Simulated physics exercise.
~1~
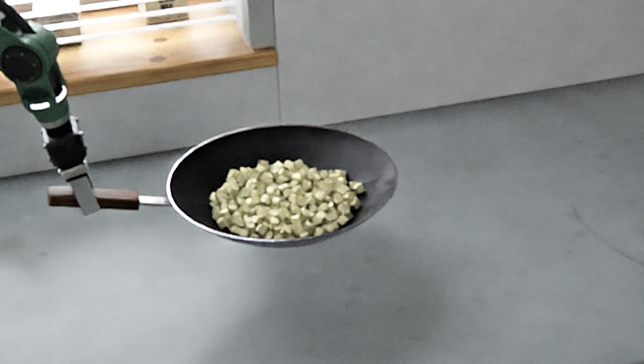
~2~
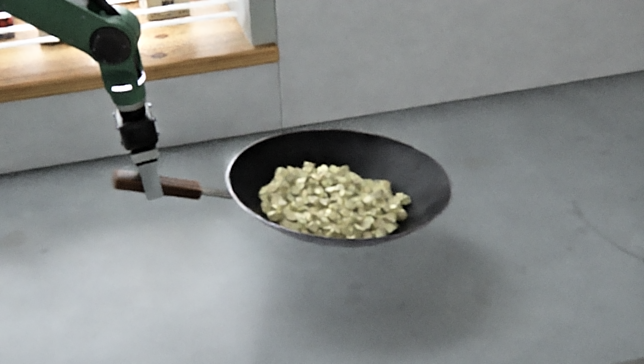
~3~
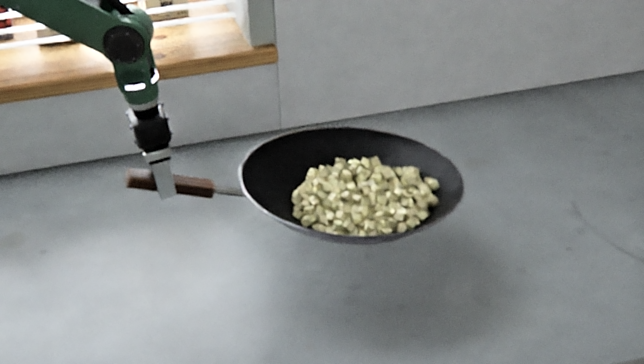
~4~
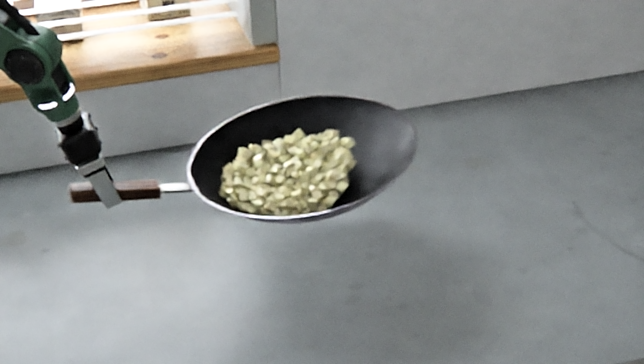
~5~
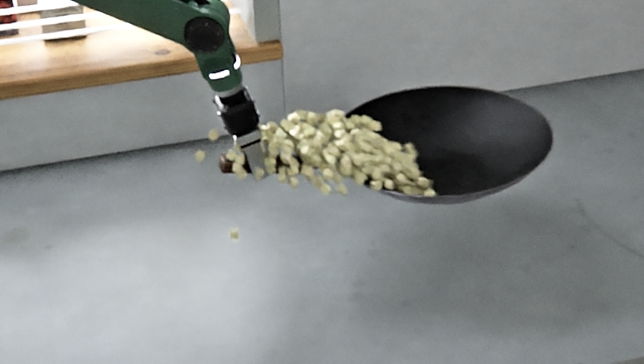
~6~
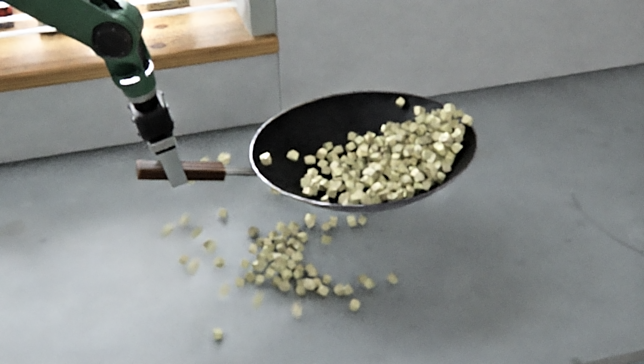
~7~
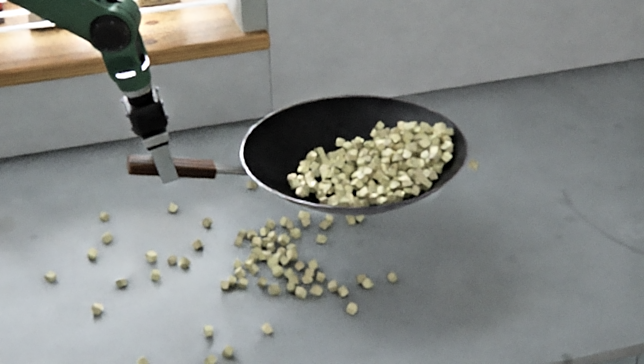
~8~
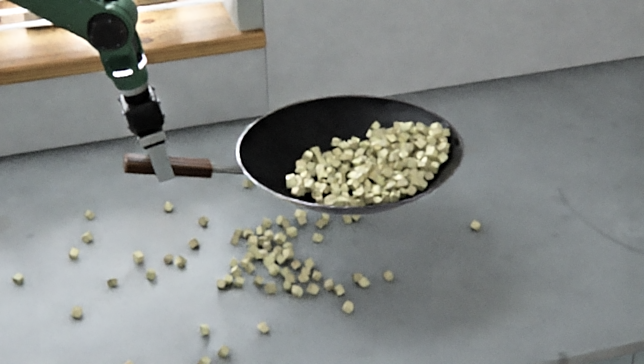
The video shows a green robotic arm holding a dark wok of pale vegetable cubes, moving it right, back left, then sharply right, so that cubes spill over the handle side. The arm then settles, with most cubes still in the wok and many scattered on the grey surface below.
